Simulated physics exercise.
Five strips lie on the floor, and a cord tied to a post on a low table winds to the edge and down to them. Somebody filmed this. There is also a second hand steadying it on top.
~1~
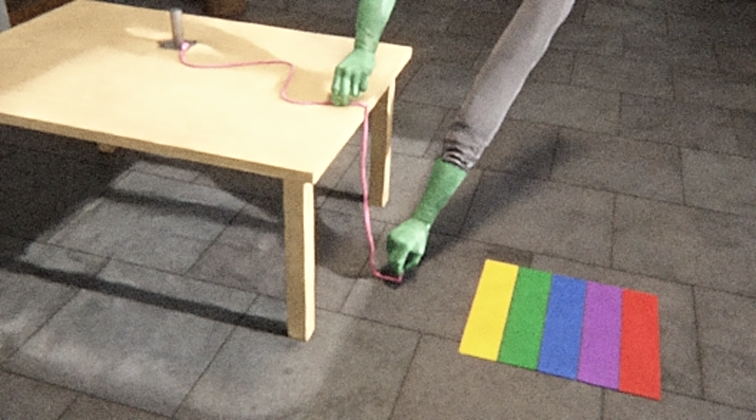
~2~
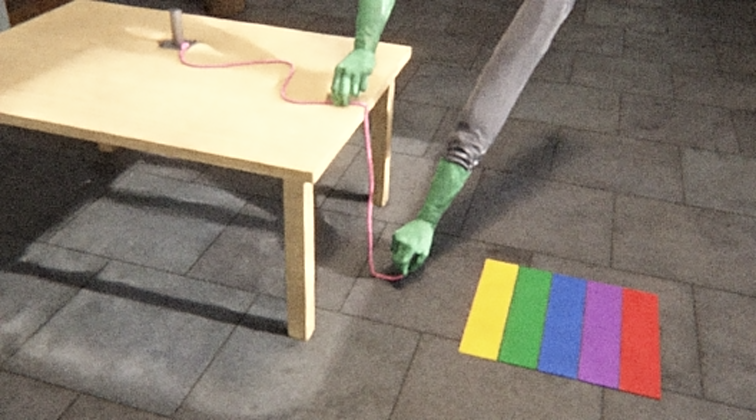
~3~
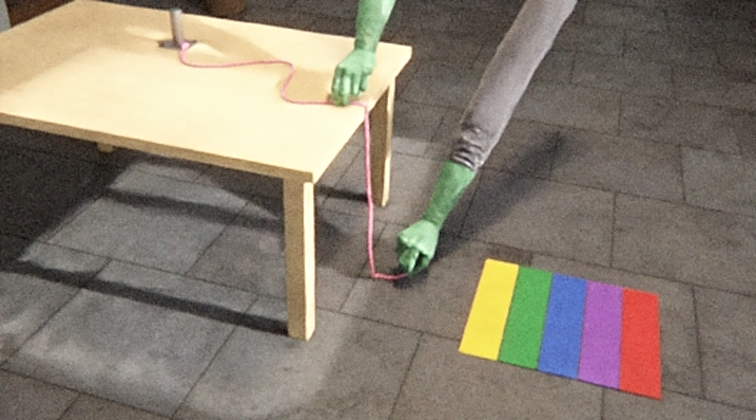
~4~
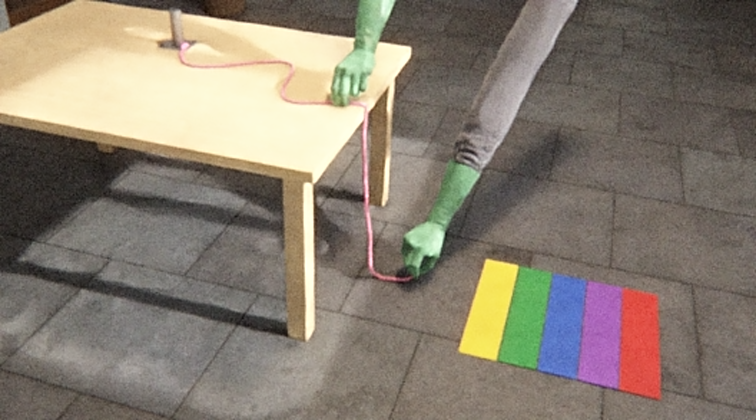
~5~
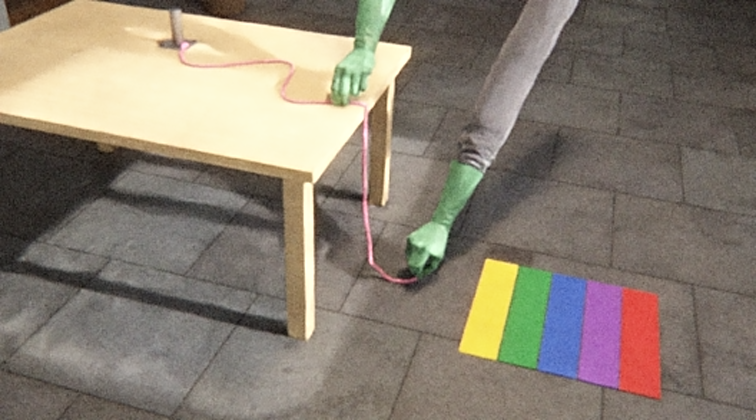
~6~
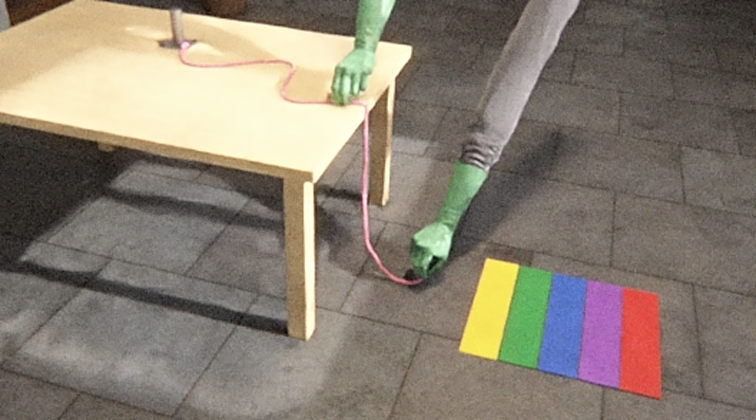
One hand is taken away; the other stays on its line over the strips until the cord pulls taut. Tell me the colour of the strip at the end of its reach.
It is red.
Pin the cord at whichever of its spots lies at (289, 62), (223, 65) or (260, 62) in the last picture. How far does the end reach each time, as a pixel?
Going through the tries, I'd expect close to (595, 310), (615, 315) and lastly (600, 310).
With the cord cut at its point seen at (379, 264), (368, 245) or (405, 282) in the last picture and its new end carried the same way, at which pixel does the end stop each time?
In order, it ends up near (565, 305), (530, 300) and (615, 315).
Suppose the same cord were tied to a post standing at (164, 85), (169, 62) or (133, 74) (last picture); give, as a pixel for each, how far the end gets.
Taking the tries in turn, you get (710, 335), (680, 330) and (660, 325).
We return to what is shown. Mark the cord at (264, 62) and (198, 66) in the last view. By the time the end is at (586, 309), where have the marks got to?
Around (291, 73) and (239, 58).
Soon after, end near (586, 309); over blue.
Then, end near (626, 318); over red.
At full stretch, end near (650, 323); over red. Over red.
